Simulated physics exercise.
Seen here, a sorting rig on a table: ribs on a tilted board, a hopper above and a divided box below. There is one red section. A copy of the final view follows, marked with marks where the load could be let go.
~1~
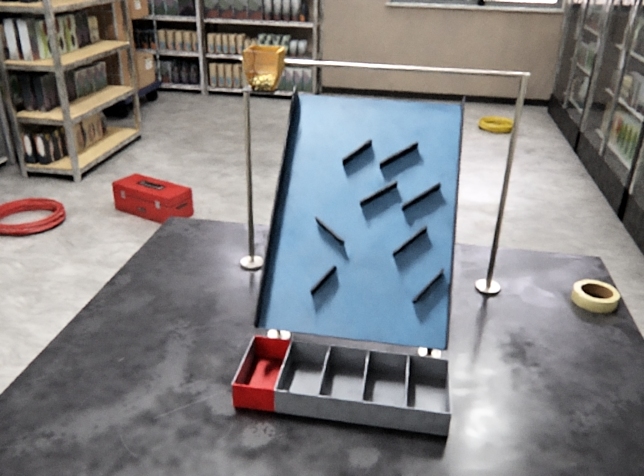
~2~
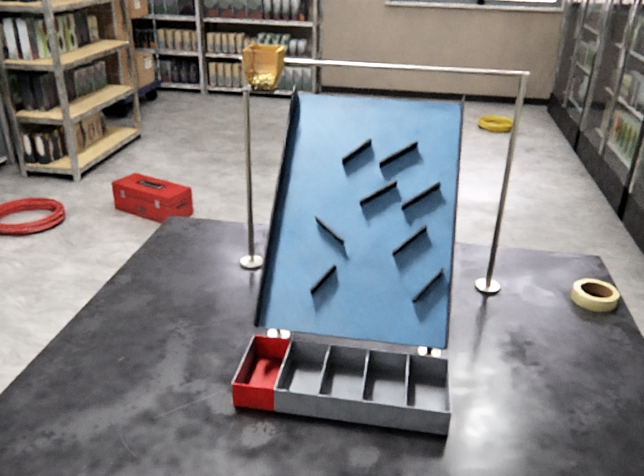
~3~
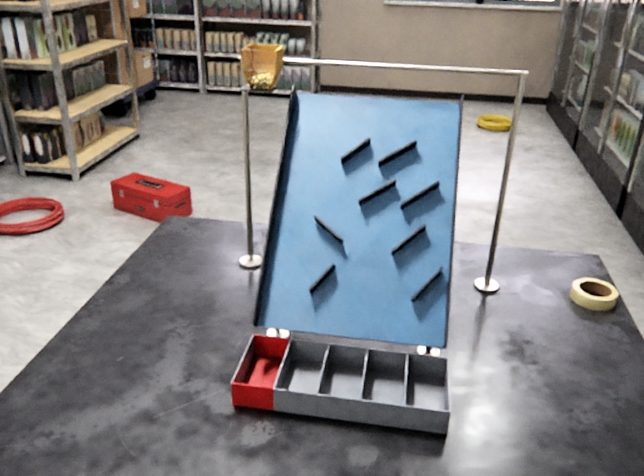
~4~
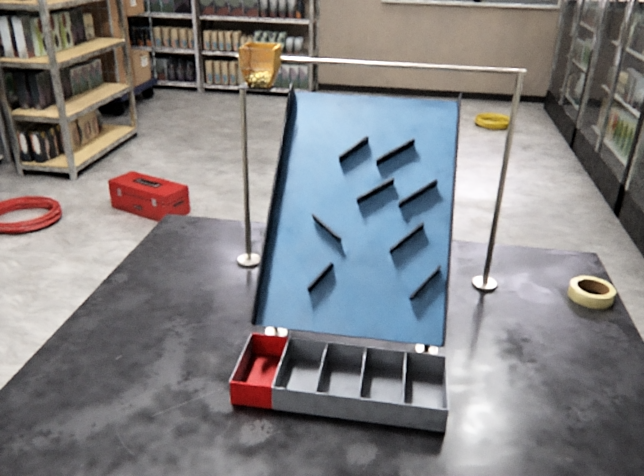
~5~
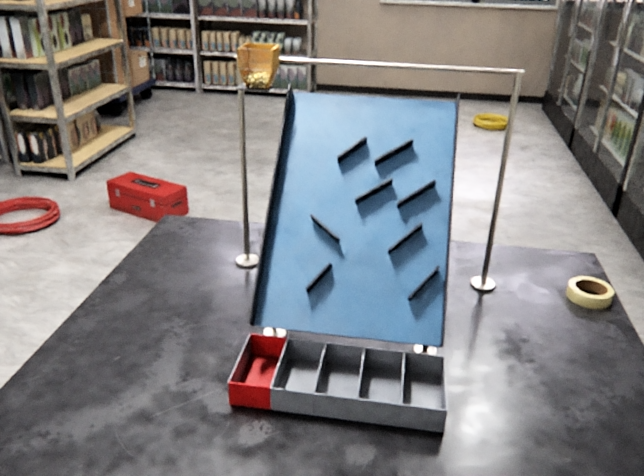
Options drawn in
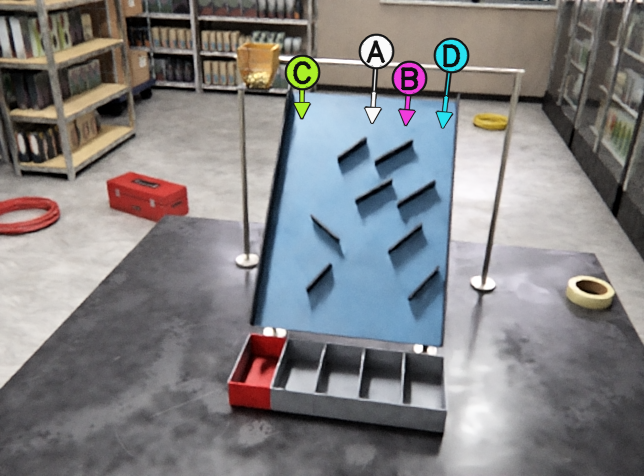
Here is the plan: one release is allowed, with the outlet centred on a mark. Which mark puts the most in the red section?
Best: C.
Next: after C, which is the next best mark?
A.
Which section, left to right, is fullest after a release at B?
It is the third one.
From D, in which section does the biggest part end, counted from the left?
It is the third one.
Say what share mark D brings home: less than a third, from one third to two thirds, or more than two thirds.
Mark D gives less than a third.
On the marked copy, mark A meets the board at (372, 117); mark B meets the board at (406, 119); mark C meets the board at (301, 112); mark D meets the board at (443, 122).
If A is chosen, roughly a quarter in the red section, roughly two thirds in other sections, about a tenth outside the box.
If B is chosen, just a few in the red section, almost all in other sections, just a few outside the box.
If C is chosen, roughly two thirds in the red section, roughly a quarter in other sections, about a tenth outside the box.
If D is chosen, just a few in the red section, almost all in other sections, about a tenth outside the box.
